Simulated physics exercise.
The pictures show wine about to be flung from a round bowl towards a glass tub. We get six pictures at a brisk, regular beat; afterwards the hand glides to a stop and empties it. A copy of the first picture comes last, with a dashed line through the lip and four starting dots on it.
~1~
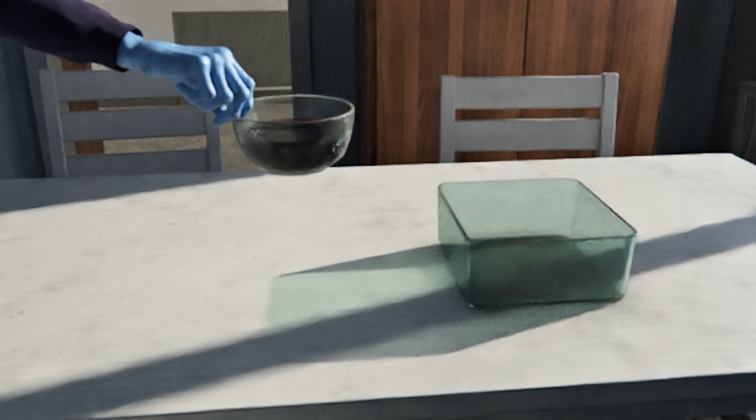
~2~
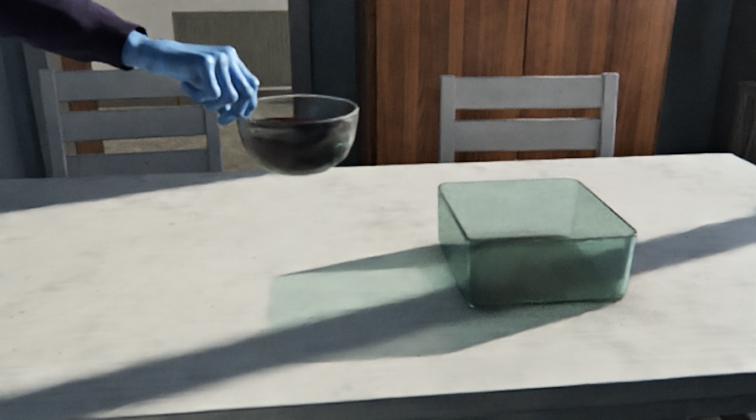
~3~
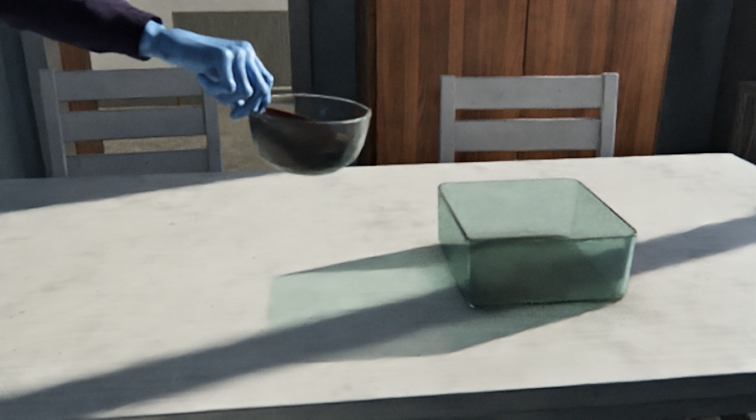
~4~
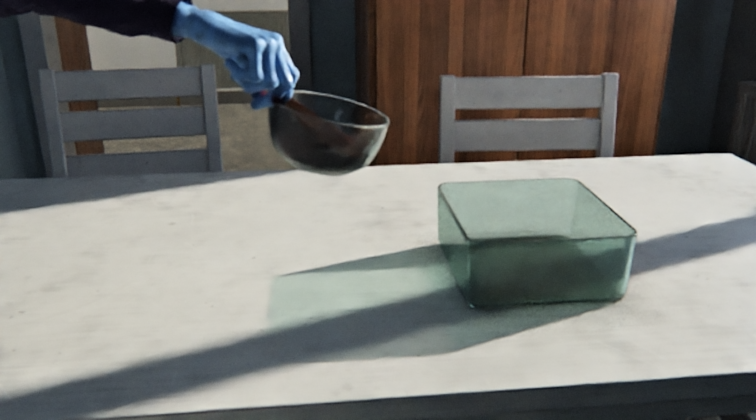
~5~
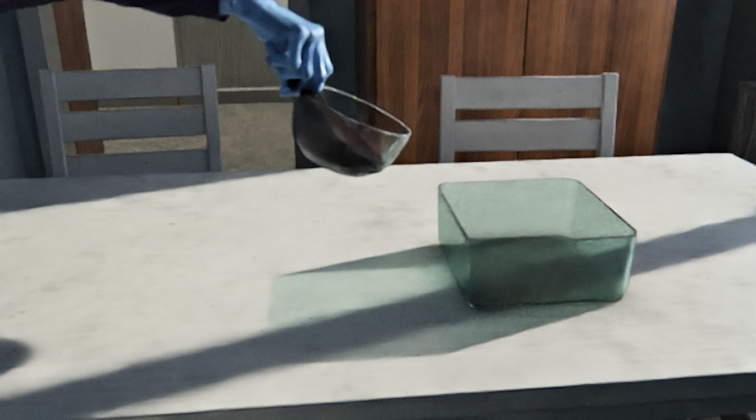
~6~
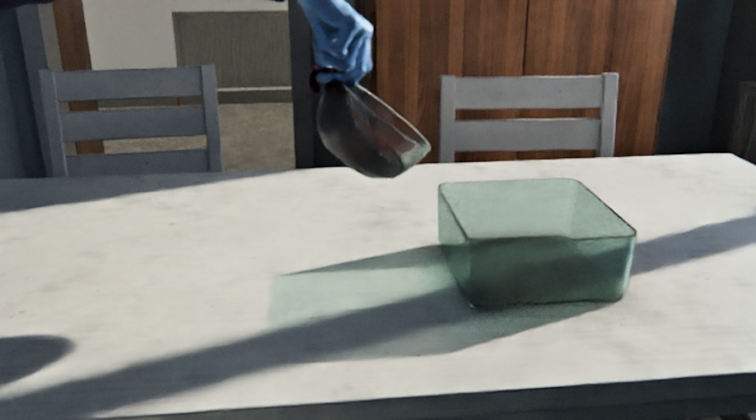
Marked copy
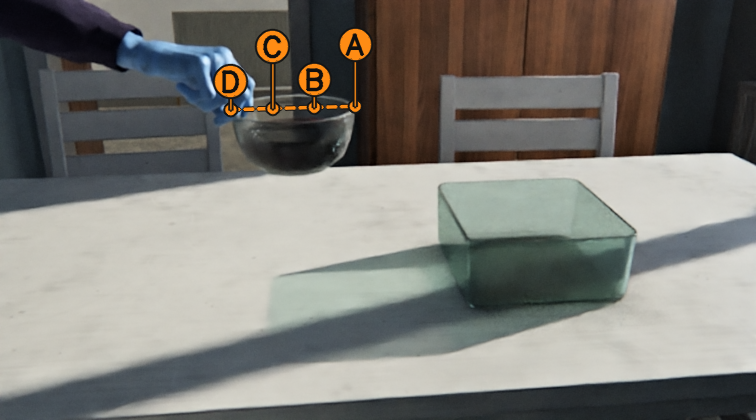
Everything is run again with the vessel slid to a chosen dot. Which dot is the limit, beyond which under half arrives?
Take B.
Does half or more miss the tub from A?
No, that is safe.
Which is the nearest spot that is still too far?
That would be C.
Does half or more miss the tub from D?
Yes, it does.
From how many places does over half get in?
Two.
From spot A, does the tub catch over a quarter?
Yes, it does.
In orange, A at (355, 106); B at (314, 107); C at (272, 108); D at (230, 109).
With A, about 86 % lands in the tub, 12 % falls short and 3 % goes beside or beyond.
With B, about 68 % lands in the tub, 24 % falls short and 8 % goes beside or beyond.
With C, about 37 % lands in the tub, 49 % falls short and 14 % goes beside or beyond.
With D, about 13 % lands in the tub, 82 % falls short and 5 % goes beside or beyond.
